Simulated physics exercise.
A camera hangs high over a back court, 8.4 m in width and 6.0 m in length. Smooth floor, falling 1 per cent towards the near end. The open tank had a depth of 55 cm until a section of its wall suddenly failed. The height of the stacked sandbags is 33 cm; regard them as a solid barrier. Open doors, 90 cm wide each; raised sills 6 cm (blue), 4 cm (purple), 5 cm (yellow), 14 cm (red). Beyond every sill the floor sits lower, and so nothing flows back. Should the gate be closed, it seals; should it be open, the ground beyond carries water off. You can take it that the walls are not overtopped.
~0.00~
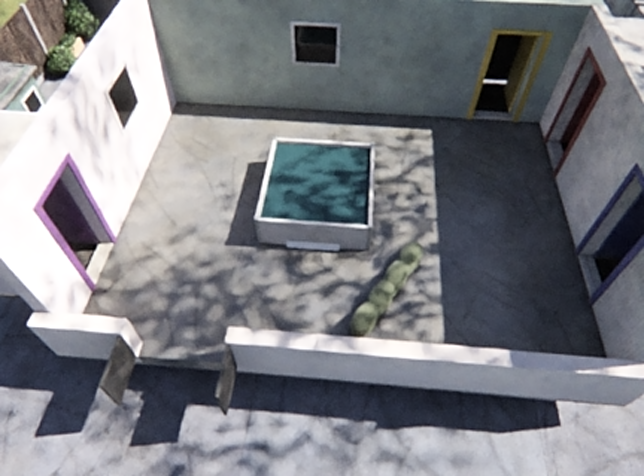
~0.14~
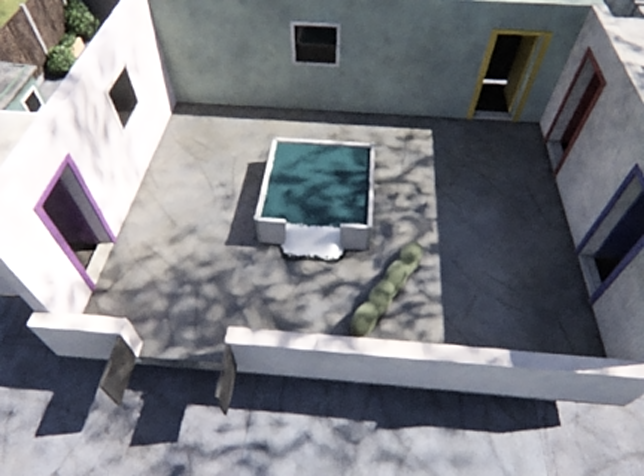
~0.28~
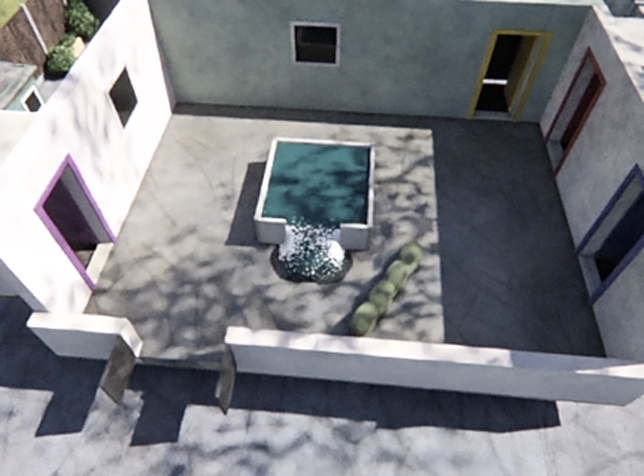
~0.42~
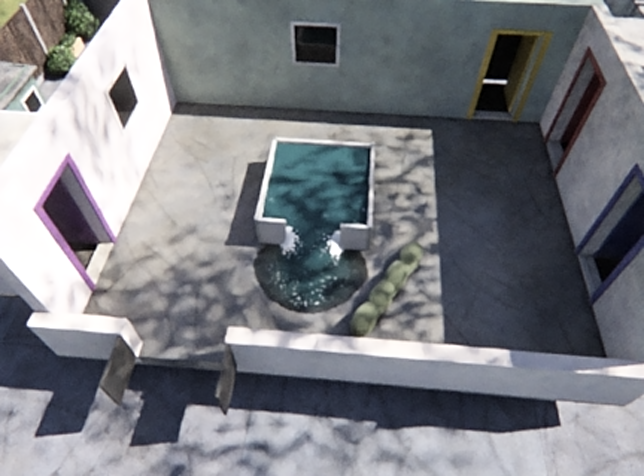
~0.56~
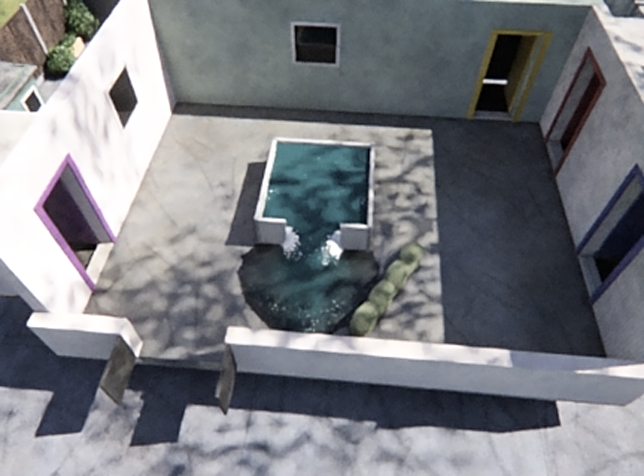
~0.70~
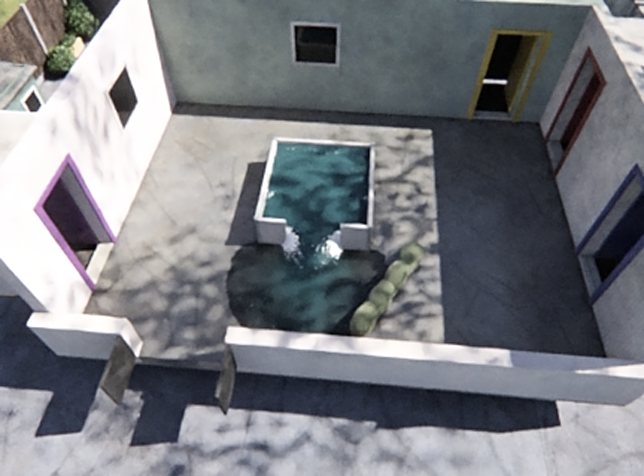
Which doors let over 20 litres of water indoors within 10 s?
The blue door: 20 litres or less, the purple door: Over 20 litres, the yellow door: 20 litres or less, the red door: 20 litres or less.
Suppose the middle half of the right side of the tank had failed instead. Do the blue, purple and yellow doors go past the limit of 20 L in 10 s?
For blue, too much; for purple, too little; for yellow, too much.
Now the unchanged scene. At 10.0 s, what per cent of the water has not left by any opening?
Share still there: About 78 %.
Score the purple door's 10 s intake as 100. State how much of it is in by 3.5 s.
Roughly 0%.
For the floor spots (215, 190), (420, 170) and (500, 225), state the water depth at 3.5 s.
Approximately 0, 0 and 0 centimetres, going through them in turn.
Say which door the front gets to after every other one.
It is the yellow one.
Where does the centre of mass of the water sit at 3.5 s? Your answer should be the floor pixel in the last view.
At about (311, 253).
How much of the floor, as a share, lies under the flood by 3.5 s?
I'd say around 35 %.
After 1.4 s water covers 10 % of the floor and is deepest (35 cm) near (321, 357); blue door not reached, purple door not reached, yellow door not reached, red door not reached.
After 2.2 s water covers 20 % of the floor and is deepest (34 cm) near (332, 358); blue door not reached, purple door not reached, yellow door not reached, red door not reached.
After 3.5 s water covers 35 % of the floor and is deepest (22 cm) near (78, 325); blue door not reached, purple door 7 cm at the sill, 0 L in, yellow door not reached, red door not reached.
After 6.0 s water covers 55 % of the floor and is deepest (16 cm) near (309, 356); blue door 5 cm at the sill, 2 L in, purple door 9 cm at the sill, 33 L in, yellow door not reached, red door not reached.
After 10.0 s water covers 85 % of the floor and is deepest (10 cm) near (286, 354); blue door 4 cm at the sill, 2 L in, purple door 7 cm at the sill, 75 L in, yellow door 2 cm at the sill, 0 L in, red door 2 cm at the sill, 0 L in.
